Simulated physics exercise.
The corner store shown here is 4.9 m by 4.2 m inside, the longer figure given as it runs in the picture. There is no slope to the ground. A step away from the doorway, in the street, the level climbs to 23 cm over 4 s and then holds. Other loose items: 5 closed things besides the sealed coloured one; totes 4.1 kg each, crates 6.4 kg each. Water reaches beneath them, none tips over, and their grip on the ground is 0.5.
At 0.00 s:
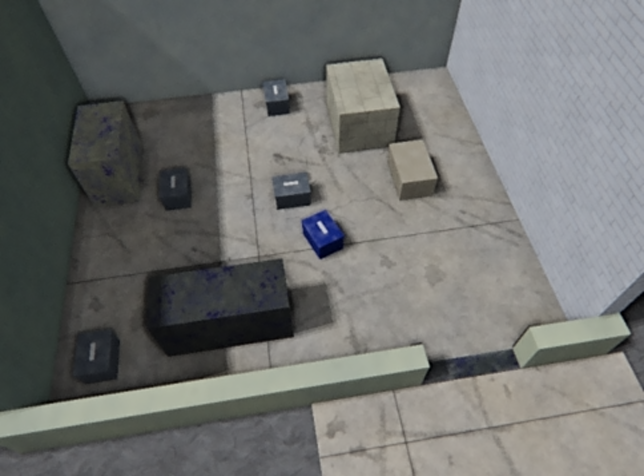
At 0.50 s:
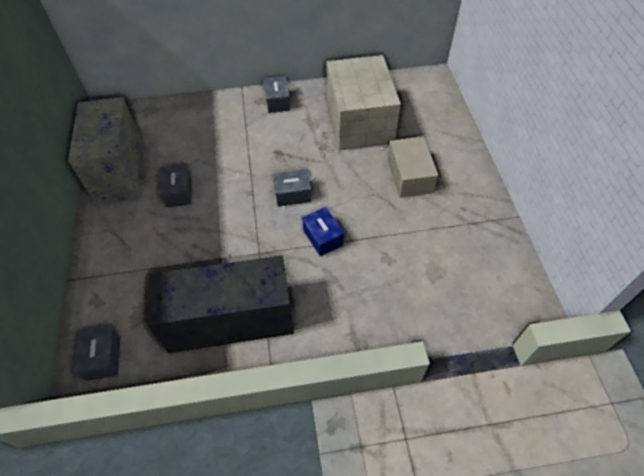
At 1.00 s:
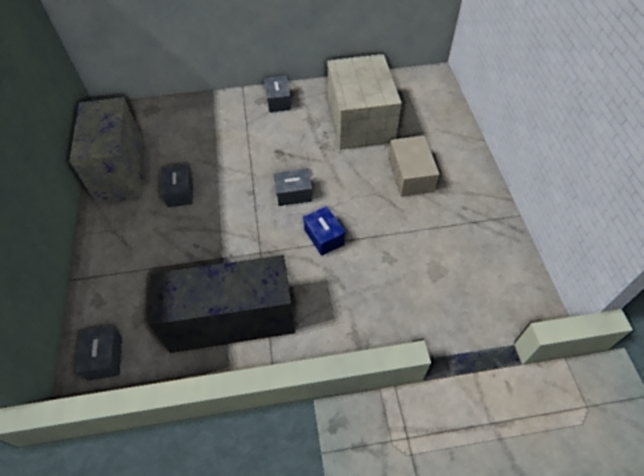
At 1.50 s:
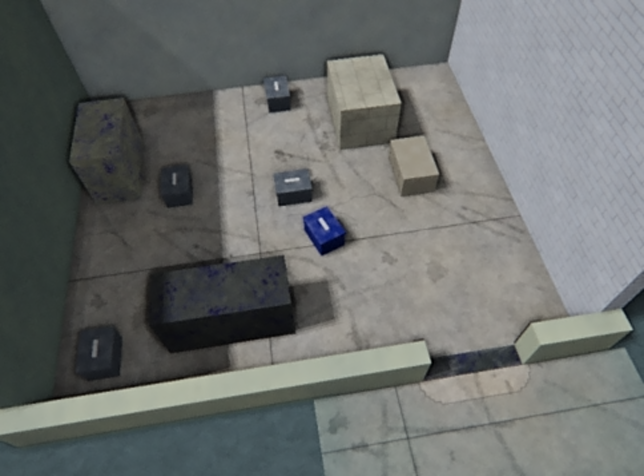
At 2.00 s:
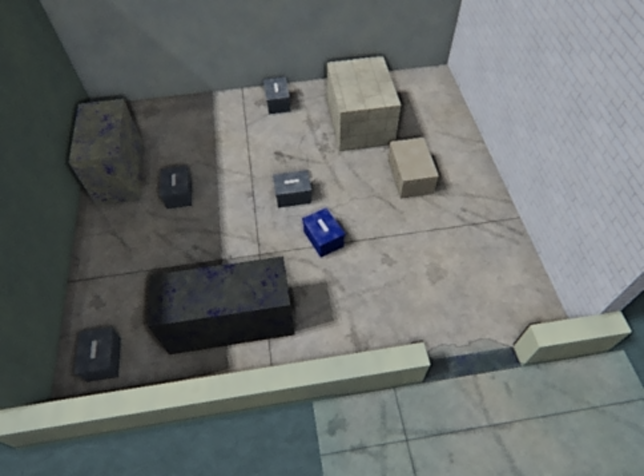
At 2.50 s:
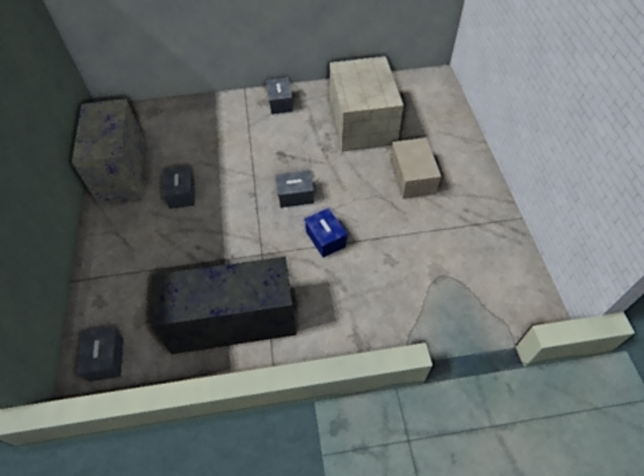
A walled room of boxes stays still while water covers the paving outside, then enters.
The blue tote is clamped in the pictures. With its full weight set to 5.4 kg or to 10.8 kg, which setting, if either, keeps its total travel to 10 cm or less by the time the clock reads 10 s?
Extra weight is needed.
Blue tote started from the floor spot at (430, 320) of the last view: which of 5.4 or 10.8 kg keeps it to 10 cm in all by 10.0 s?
So neither weight works.
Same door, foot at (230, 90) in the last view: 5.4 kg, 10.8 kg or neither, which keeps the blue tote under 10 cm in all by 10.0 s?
Then neither load is enough.
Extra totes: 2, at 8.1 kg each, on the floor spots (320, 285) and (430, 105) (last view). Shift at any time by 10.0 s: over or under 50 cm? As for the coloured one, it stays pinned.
Respectively, not exceeded and exceeded.
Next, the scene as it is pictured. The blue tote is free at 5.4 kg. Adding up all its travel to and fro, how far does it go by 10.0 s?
Total path: Approx. 80 cm.
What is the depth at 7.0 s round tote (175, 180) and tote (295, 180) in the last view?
Some 1 cm at the first, some 1 cm at the second.
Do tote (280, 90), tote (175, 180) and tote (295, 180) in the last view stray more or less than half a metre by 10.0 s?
Taking them in order: Beyond the mark, within the mark and within the mark.
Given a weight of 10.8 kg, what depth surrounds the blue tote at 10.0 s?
Something like 4 centimetres.
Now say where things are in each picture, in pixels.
The blue tote at (322, 228) rests on the ground; water covers 0.0 m2; 0 of 6 have shifted, in the first picture.
The blue tote at (323, 225), on the bottom; water covers 0.0 m2; 0 of 6 have shifted, in the second picture.
The blue tote at (324, 224) rests on the ground; 0.0 m2 under water; 0 of 6 have shifted, in the third picture.
The blue tote at (324, 225) rests on the ground; water covers 0.0 m2; 0 of 6 have shifted, in the fourth picture.
The blue tote at (323, 226) rests on the ground; water covers 0.0 m2; 0 of 6 have shifted, in the fifth picture.
The blue tote at (326, 226), on the bottom; 0.5 m2 under water; 0 of 6 have shifted, in the sixth picture.
After 3.5 s the blue tote would be 0 cm from its start with 5.4 kg and 0 cm from its start with 10.8 kg; 0 cm of water round it then.
After 4.5 s the blue tote would be 5 cm from its start with 5.4 kg and 0 cm from its start with 10.8 kg; 3 cm of water round it then.
After 7.0 s the blue tote would be 73 cm from its start with 5.4 kg and 0 cm from its start with 10.8 kg; 4 cm of water round it then.
After 10.0 s the blue tote would be 88 cm from its start with 5.4 kg and 0 cm from its start with 10.8 kg; 4 cm of water round it then.
